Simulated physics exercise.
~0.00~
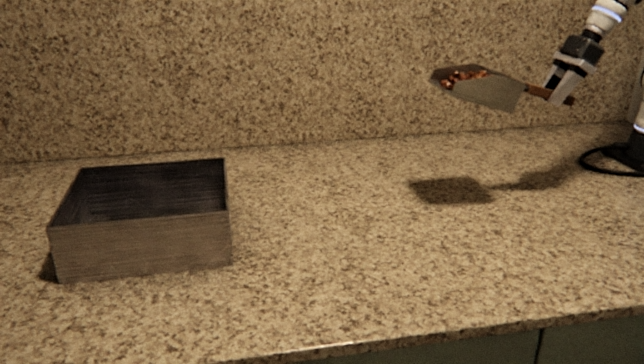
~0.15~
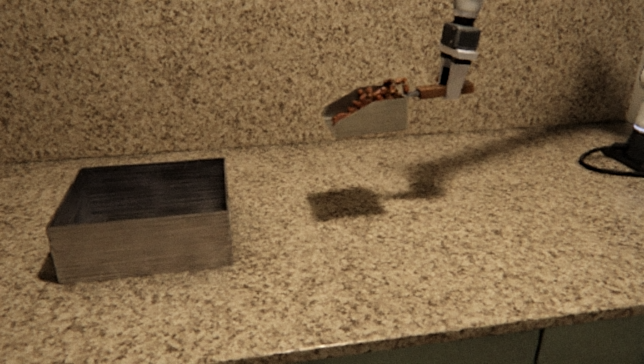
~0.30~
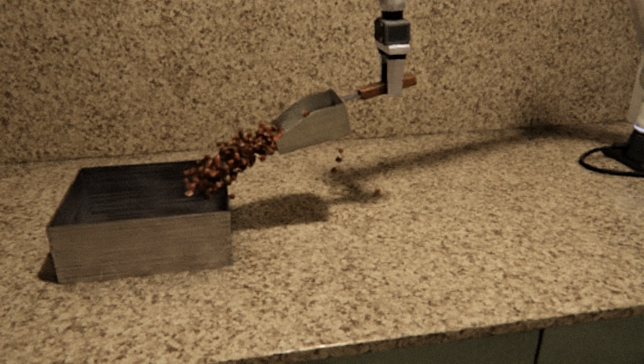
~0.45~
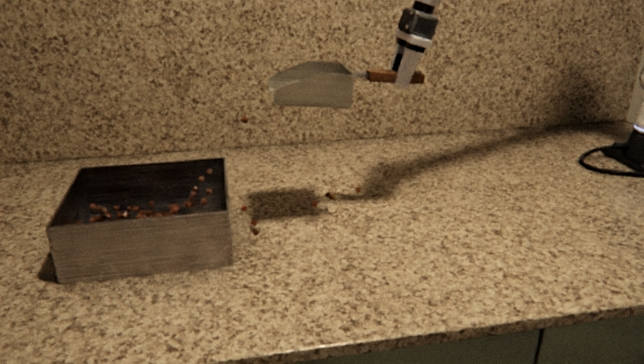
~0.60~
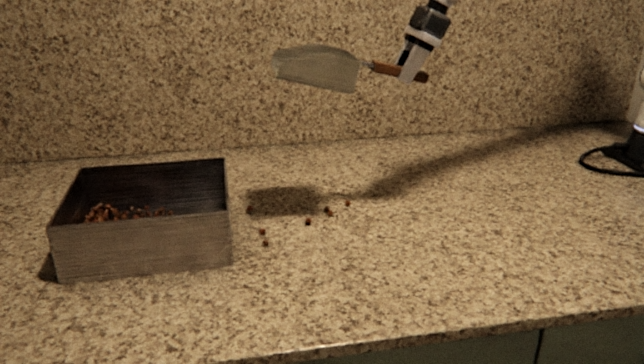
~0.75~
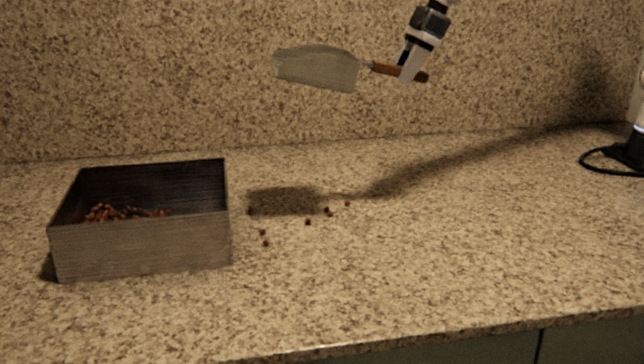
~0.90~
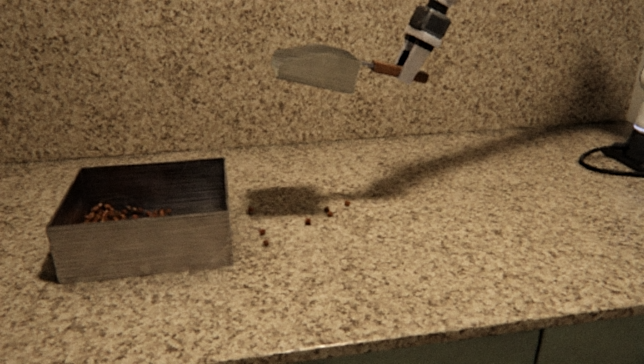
A robot arm holding a metal scoop heaped with small brown pellets moves left above a speckled stone counter, toward an open, dark square bin. As it nears the bin, the scoop tips forward and the pellets pour from its front in a thick stream over the bin's right edge, while a few stray pieces drop short. The arm then lifts the emptied scoop and tilts it back, as the last pellets scatter. Finally the scoop hangs still above the counter, with most of the pellets piled in the bin and a handful lying on the counter beside it.
